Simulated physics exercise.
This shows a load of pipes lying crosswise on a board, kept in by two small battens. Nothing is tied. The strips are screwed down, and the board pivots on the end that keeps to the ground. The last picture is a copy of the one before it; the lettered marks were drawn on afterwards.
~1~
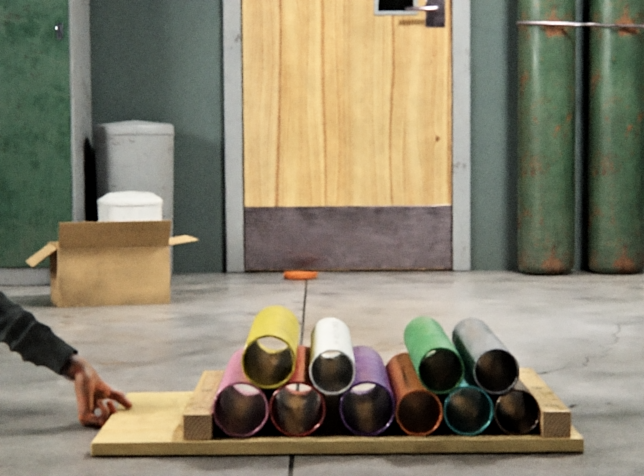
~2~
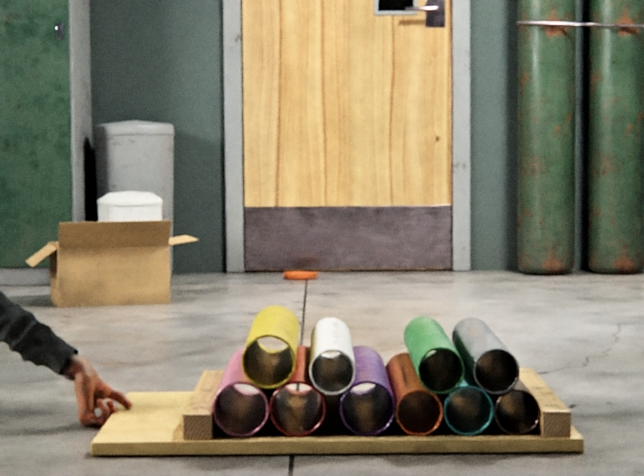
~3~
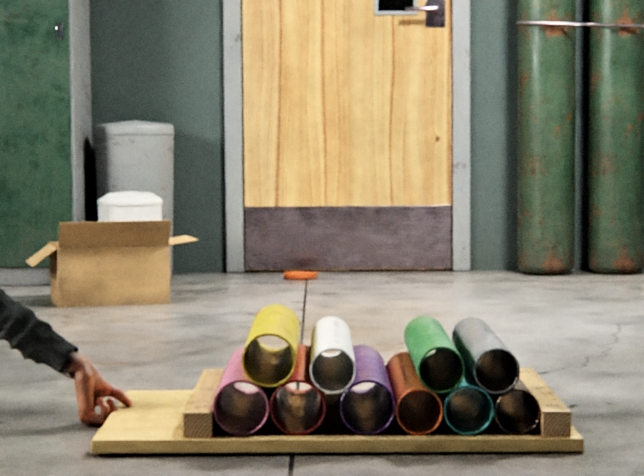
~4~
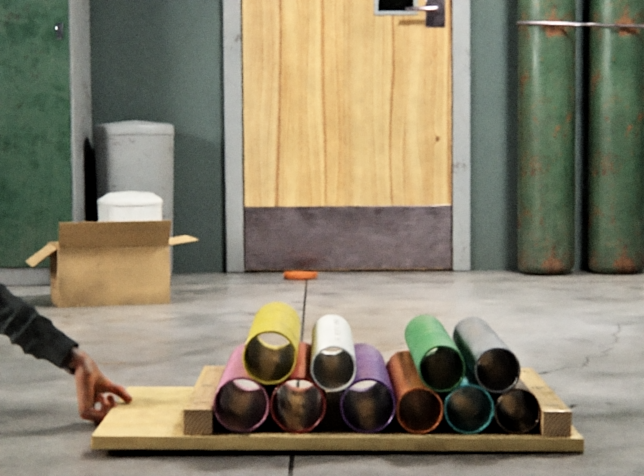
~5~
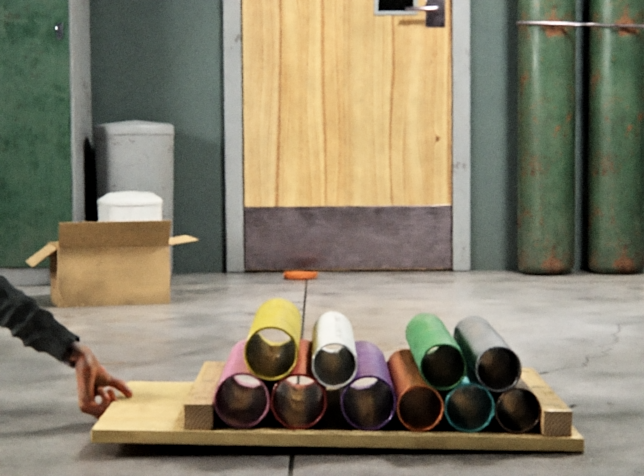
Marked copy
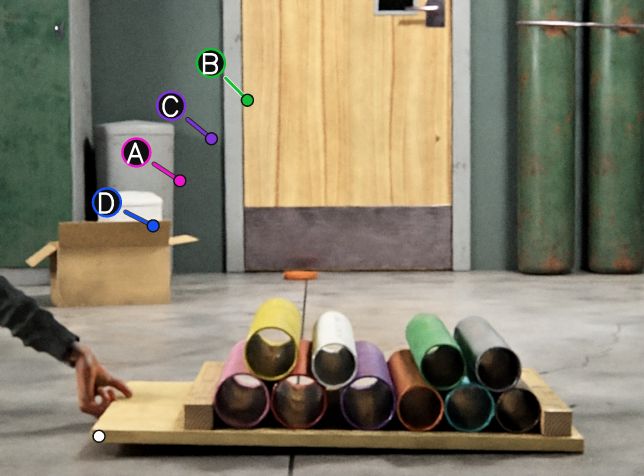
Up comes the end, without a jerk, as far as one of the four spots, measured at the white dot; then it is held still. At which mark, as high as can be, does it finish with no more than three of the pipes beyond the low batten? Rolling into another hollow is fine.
Raise it to D.
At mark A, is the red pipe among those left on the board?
Yes, with A.
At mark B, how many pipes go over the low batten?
The count is four.
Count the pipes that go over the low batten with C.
At C the number is four.
On the marked copy, A at (180, 181); B at (248, 100); C at (212, 139); D at (153, 226); the white dot at (99, 436).
With D. Early on, board at 16°.
Further on, board at 28°.
At the end, board at 28°, one over the low batten (grey).
As for the rest, A four over the low batten (green, white, grey, yellow); B four over the low batten (green, white, grey, yellow); C four over the low batten (green, white, grey, yellow).
